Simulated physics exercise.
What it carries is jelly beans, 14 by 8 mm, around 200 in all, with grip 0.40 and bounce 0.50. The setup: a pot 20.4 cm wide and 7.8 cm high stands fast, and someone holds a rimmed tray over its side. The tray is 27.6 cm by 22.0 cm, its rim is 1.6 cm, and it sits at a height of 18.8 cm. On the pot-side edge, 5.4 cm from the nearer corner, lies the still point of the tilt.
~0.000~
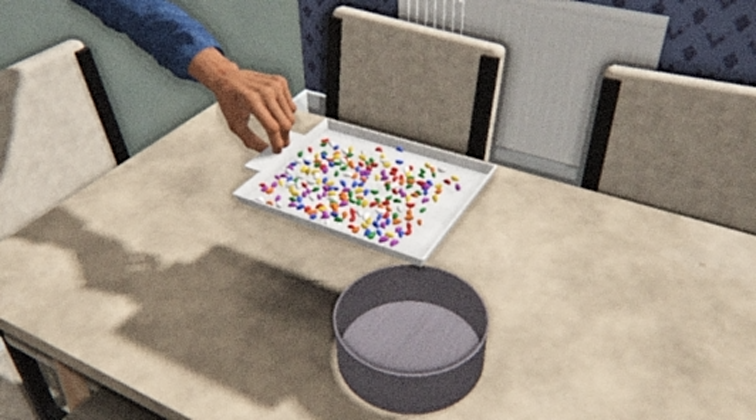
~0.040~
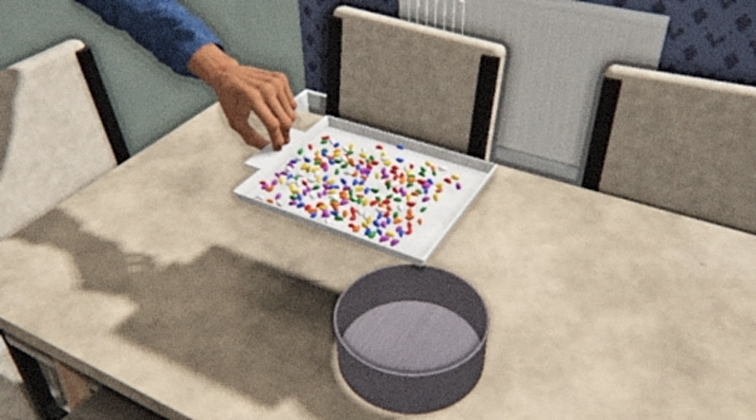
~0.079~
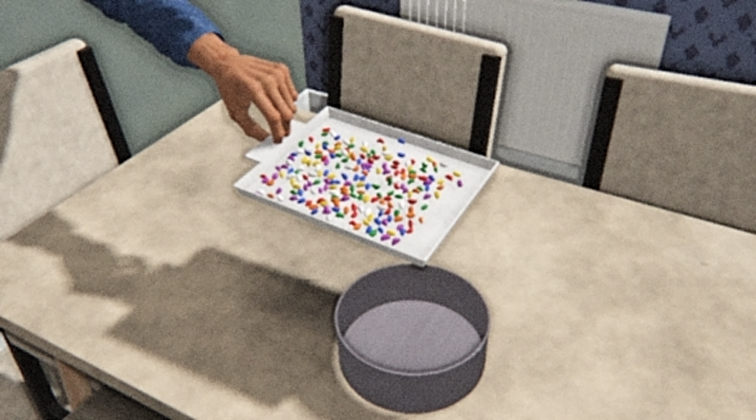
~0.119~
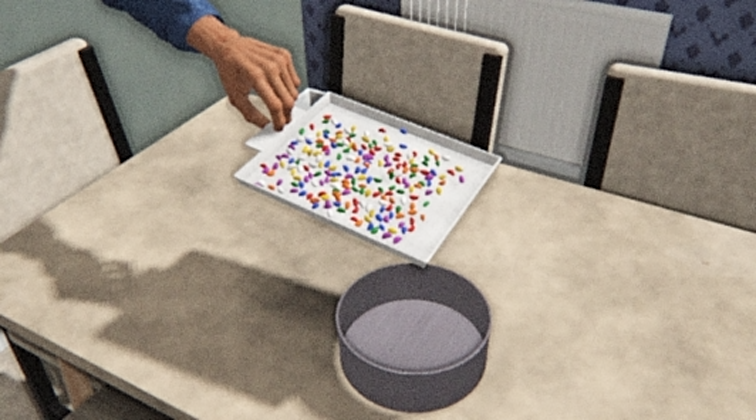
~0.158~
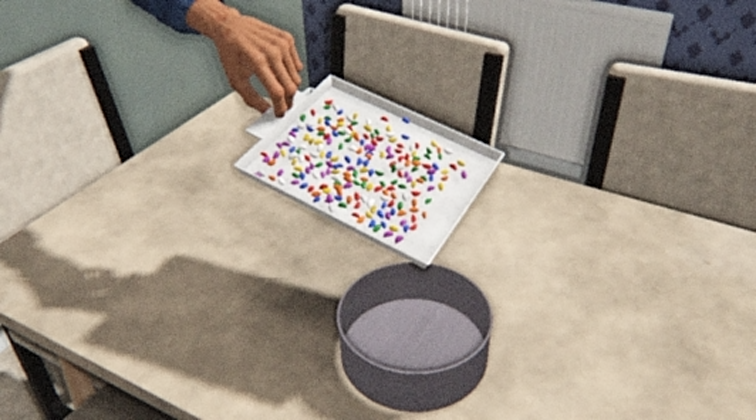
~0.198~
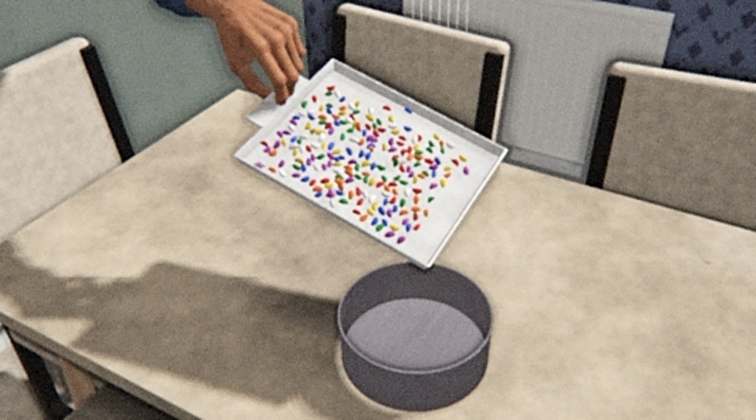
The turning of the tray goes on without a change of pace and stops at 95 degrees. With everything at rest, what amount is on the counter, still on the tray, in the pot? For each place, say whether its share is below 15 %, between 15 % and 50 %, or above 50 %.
In the end counter: A medium amount. Tray: A small amount. Pot: The majority.
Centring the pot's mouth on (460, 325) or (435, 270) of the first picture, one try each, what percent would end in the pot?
Try one: ~ 100 %; try two: ~ 0 %.
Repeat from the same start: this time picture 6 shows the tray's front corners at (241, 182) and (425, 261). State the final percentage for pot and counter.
The pot gets 90 and the counter 10.
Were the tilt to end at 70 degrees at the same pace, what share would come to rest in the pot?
65 percent.
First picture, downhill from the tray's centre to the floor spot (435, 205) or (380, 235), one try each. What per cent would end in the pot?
I'd put it at roughly 15 per cent for the first tilt and roughly 95 per cent for the second.
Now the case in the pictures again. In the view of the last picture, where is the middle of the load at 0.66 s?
At about (444, 291).
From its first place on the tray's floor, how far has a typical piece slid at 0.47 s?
7 cm.
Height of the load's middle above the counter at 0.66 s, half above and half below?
The halfway line is at about 16 cm.
After 0.47 s, tilt 56 degrees; the tray holds 100 %, the pot 0 %.
Then, at 0.66 s, tilt 83 degrees; the tray holds 40 %, the pot 10 %.
After 0.96 s, tilt 95 degrees; the tray holds 0 %, the pot 75 %.
By 2.1 s all is still; counter 25 %, tray 0 %, pot 75 %.
